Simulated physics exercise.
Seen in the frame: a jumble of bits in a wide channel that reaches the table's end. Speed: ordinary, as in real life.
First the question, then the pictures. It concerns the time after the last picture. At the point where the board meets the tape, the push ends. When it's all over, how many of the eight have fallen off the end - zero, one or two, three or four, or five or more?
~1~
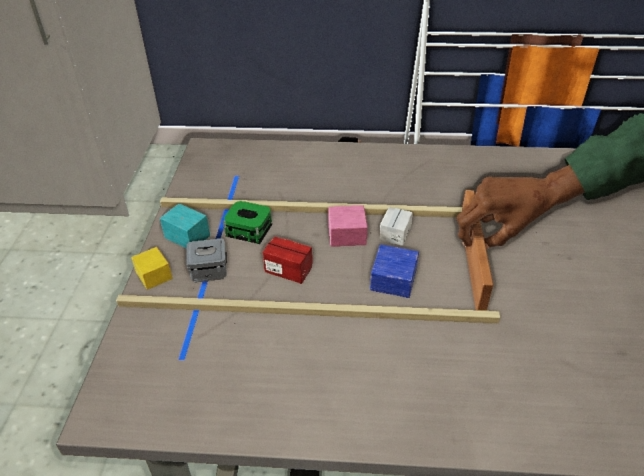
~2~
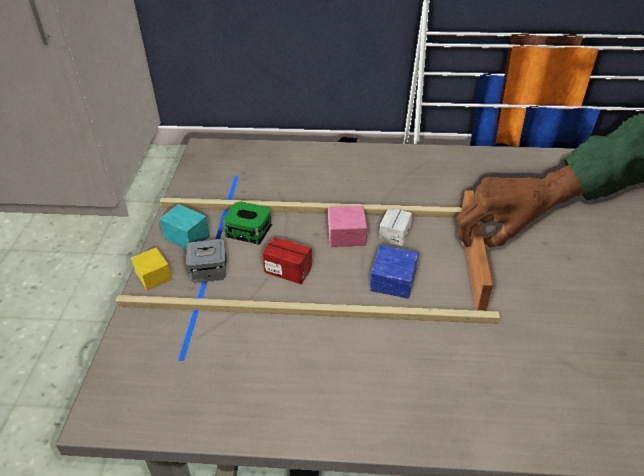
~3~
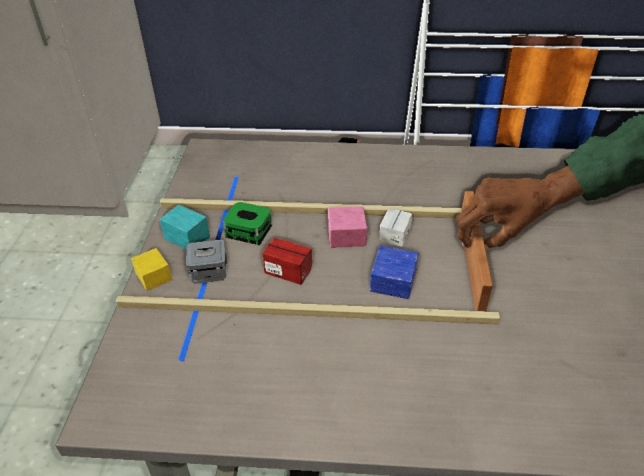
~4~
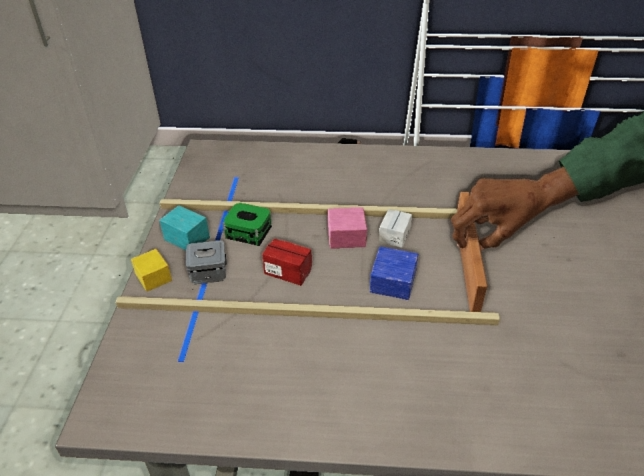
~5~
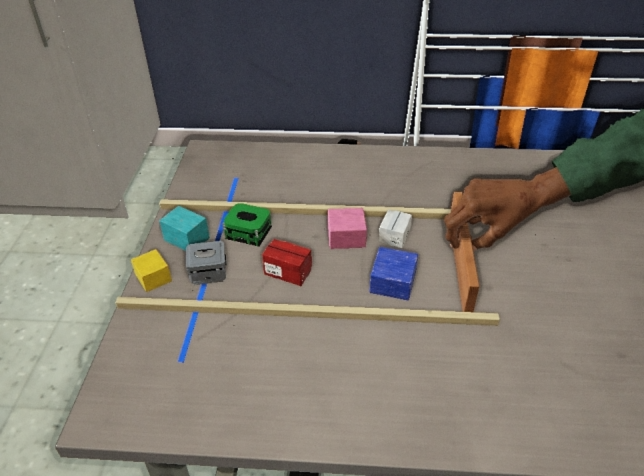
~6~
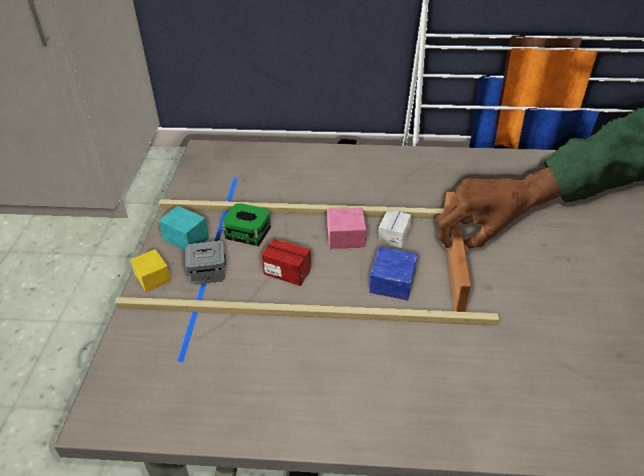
What falls is three or four pieces.
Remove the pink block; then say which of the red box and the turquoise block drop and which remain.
Looking at the two, the red box stays up top and the turquoise block ends up below.
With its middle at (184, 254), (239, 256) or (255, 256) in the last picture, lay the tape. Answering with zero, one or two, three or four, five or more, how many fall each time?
Taking the tapes one after another, the count is five or over, then either one or two, then one to two.
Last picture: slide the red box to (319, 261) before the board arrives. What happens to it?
Result: It does not drop.
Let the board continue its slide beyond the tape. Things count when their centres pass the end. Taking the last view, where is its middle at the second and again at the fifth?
First at (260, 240), next at (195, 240).
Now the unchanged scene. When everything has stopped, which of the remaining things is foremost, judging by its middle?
The red box.
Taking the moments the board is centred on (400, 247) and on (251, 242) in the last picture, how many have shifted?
The first count is 2, and then it's 8.
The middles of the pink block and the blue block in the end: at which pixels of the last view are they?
About (178, 220), and about (186, 267).
Soon after, none off yet; yellow block at rest near (151, 270); turquoise block at rest near (184, 229); grey case at rest near (206, 263).
Then, none off yet; yellow block at rest near (148, 271); turquoise block moved a little near (166, 229); grey case moved a little near (186, 260).
At rest, the number that fall off is three or four; fallen, green case, grey case, turquoise block and yellow block.
